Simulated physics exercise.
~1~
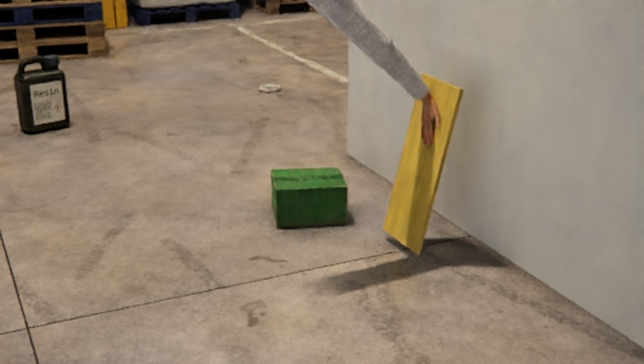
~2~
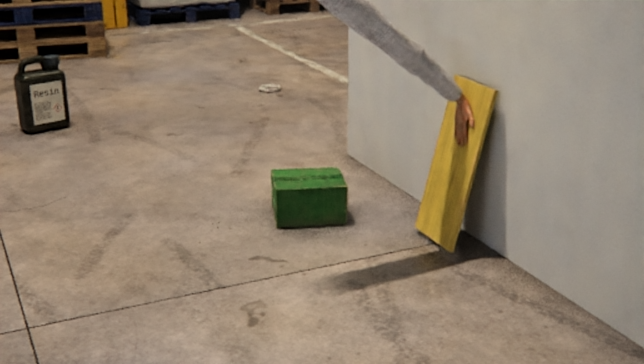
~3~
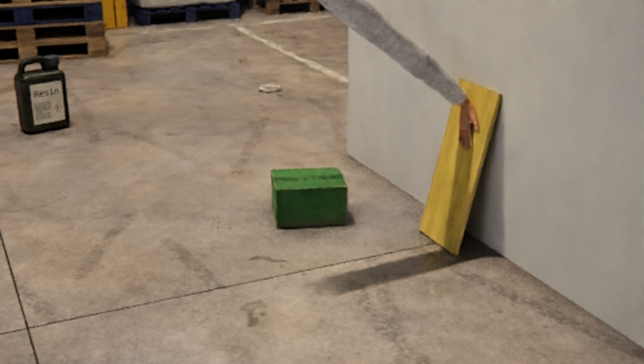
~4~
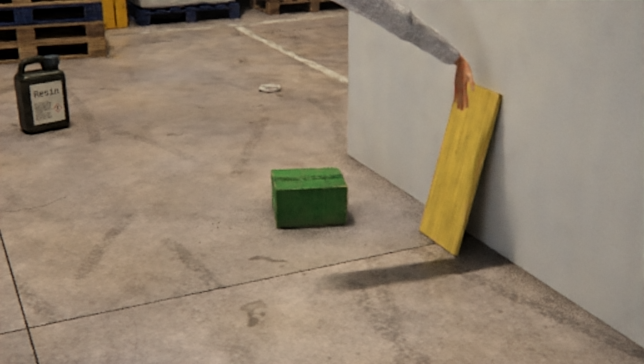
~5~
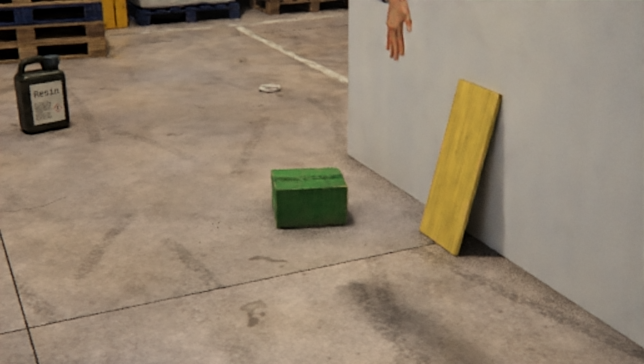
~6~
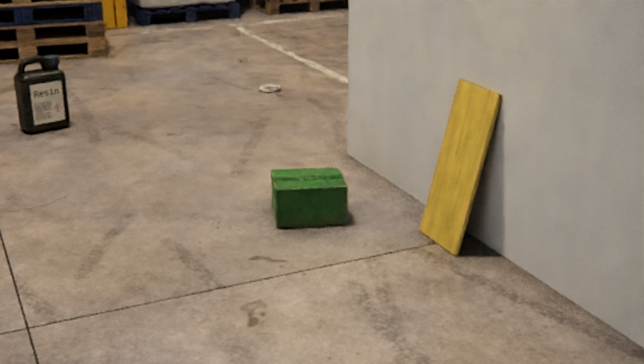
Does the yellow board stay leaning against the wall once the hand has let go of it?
Yes, the yellow board stays up. It keeps leaning against the wall in the same position after the hand has gone.
At first, a hand at the end of a grey sleeve holds a yellow board upright at a tilt on a concrete floor, close to a pale wall, with a green box sitting to its left. The hand moves the board a little to the right until it leans toward the wall. It makes a slight further adjustment near the top edge. Then the hand lets go and draws back, rising up out of view. The yellow board stays leaning against the wall, and the green box remains in its place.
